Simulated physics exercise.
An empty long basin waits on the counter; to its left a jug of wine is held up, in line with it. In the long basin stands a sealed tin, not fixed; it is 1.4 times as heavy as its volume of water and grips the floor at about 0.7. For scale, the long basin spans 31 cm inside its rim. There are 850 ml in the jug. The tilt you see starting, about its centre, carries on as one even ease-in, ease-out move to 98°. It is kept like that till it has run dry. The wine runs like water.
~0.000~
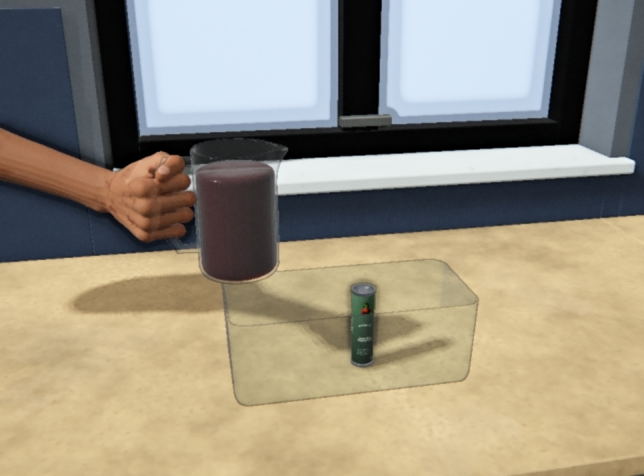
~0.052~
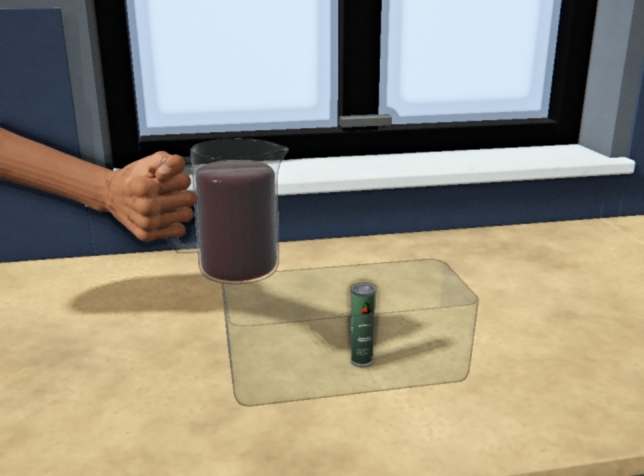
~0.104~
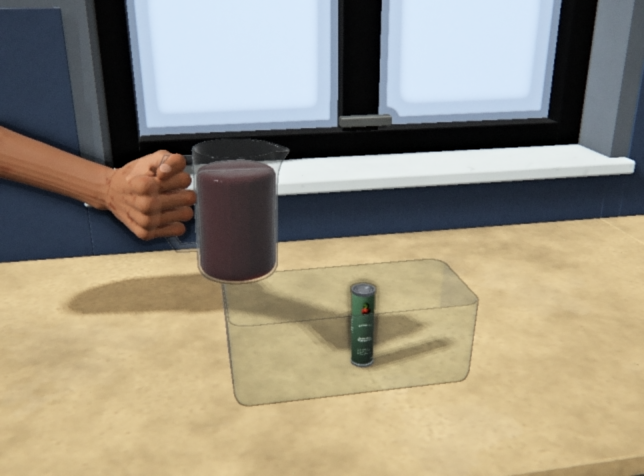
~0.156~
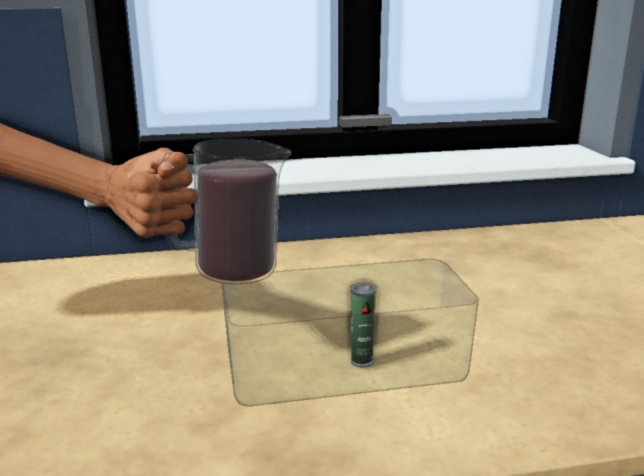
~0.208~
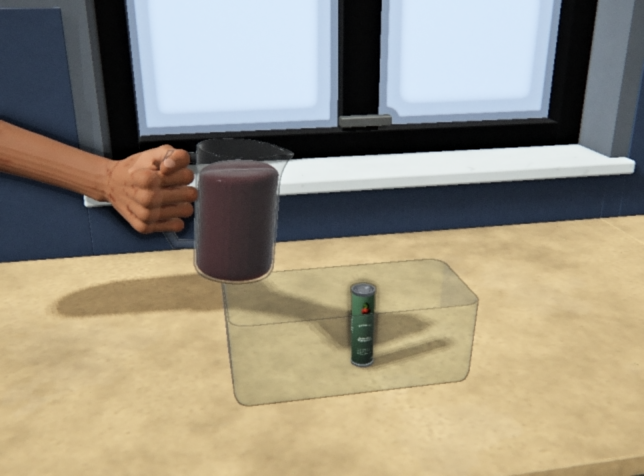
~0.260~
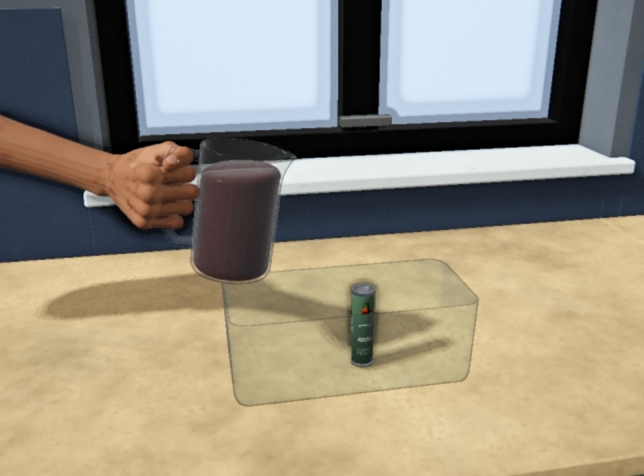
We see a hand holding a glass jug of dark purplish liquid above the left end of a clear, long basin with a green tin standing inside; the jug stays nearly still, then tilts slightly to the right.
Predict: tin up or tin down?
It topples.
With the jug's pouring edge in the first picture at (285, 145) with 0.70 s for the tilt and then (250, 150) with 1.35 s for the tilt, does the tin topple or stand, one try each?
First it topples; then it stays up.
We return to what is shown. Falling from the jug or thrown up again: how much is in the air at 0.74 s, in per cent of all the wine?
Near 6 in a hundred.
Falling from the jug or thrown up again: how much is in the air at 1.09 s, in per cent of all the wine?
Near 14 in a hundred.
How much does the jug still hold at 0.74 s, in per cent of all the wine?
Near 94 in a hundred.
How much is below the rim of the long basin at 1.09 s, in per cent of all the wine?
About 28 per cent.
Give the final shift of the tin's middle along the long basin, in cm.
About 7.5 cm.
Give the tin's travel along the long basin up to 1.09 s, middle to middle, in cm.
About 0 cm.
After 0.74 s the tilt is 56° and 93 per cent is still to pour; the tin stands where it began.
After 1.09 s the tilt is 89° and 57 per cent is still to pour; the tin stands where it began.
After 1.45 s the tilt is 98° and 14 per cent is still to pour; the tin lies on its side.
After 1.85 s the tilt is 98° and 2 per cent is still to pour; the tin lies on its side.
In the end the tin lies on its side.
